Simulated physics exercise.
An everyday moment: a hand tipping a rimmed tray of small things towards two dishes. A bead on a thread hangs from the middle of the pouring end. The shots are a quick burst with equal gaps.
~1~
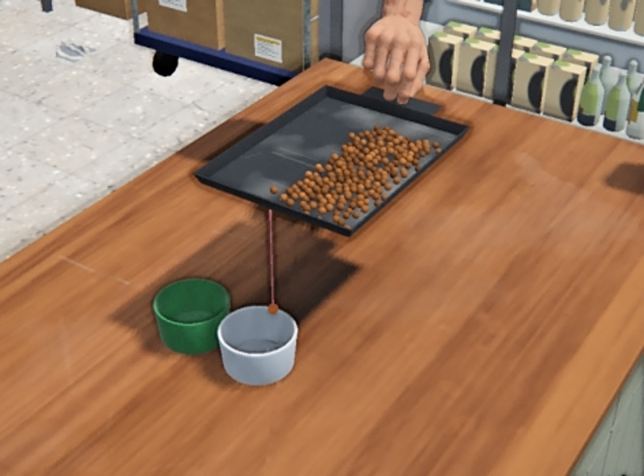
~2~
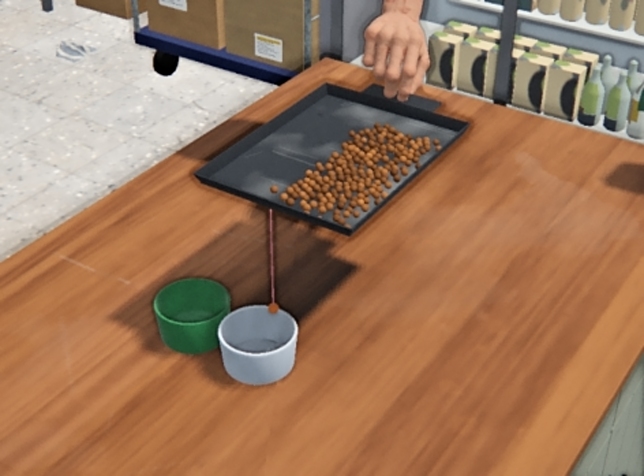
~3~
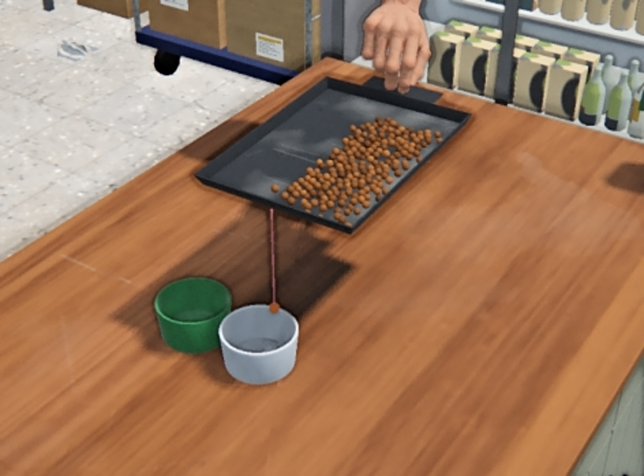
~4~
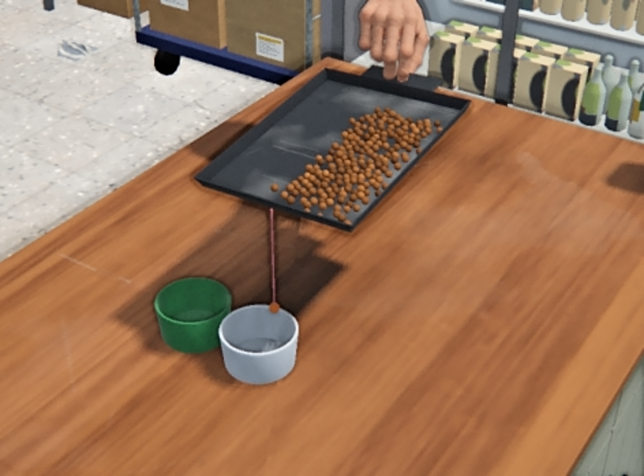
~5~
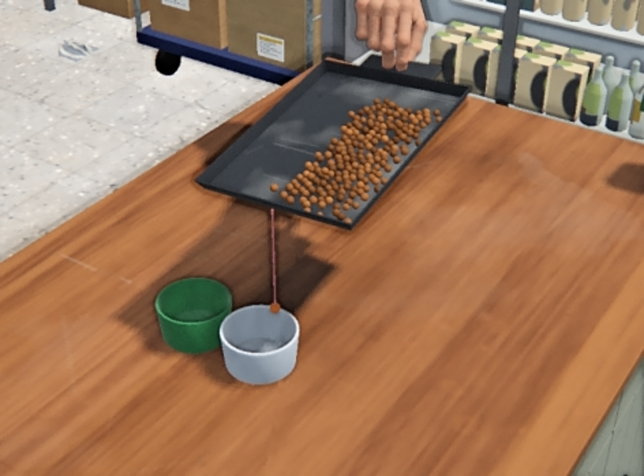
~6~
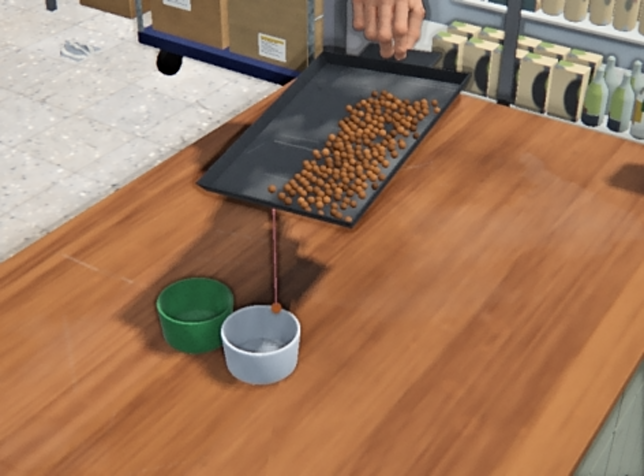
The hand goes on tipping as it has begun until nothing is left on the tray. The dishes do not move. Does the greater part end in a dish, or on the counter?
In the dishes lies the larger part of it.
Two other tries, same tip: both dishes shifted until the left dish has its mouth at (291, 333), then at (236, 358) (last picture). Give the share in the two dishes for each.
The first gives 0 %, the second 0 %.
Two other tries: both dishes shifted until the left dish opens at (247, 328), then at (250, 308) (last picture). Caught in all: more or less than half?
First below a half, then the smaller part.
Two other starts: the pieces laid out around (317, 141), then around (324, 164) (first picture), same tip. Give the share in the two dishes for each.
About 100 and 90 per cent.
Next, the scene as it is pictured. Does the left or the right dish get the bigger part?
That is the left-hand dish.
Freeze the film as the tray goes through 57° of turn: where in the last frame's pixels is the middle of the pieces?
Near (227, 198).
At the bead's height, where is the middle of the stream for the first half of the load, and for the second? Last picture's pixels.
The first part at (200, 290); the rest at (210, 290).
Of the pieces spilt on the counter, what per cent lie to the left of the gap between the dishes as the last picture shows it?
About 80 per cent.
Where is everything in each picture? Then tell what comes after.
In the first picture, corners of the pouring end (201, 172) and (349, 226), level; middle of the load (361, 170), cereal balls; left dish (169, 334); right dish (235, 365); bead on its thread (273, 309).
In the second picture, corners of the pouring end (201, 172) and (350, 225), level; middle of the load (361, 168).
In the third picture, corners of the pouring end (202, 173) and (350, 223), tipped barely, lowest at the left corner; middle of the load (362, 164).
In the fourth picture, corners of the pouring end (201, 176) and (349, 221), tipped a little, lowest at the left corner; middle of the load (361, 158).
In the fifth picture, corners of the pouring end (202, 178) and (349, 219), tipped a little, lowest at the left corner; middle of the load (361, 153).
In the sixth picture, corners of the pouring end (203, 181) and (349, 218), tipped clearly, lowest at the left corner; middle of the load (358, 149); left dish (172, 333); right dish (238, 364).
Just after the last frame, tray tipped steeply; roughly two thirds on the tray; just a few in the right dish; roughly a quarter in the left dish; just a few outside both; about a tenth in the air.
A moment on, tray tipped right over; about a tenth in the right dish; the larger part in the left dish; about a tenth outside both; just a few in the air.
Further on, tray tipped past a quarter turn; about a tenth in the right dish; the larger part in the left dish; about a tenth outside both.
When it is over, tray tipped past a quarter turn; about a tenth in the right dish; the larger part in the left dish; about a tenth outside both.
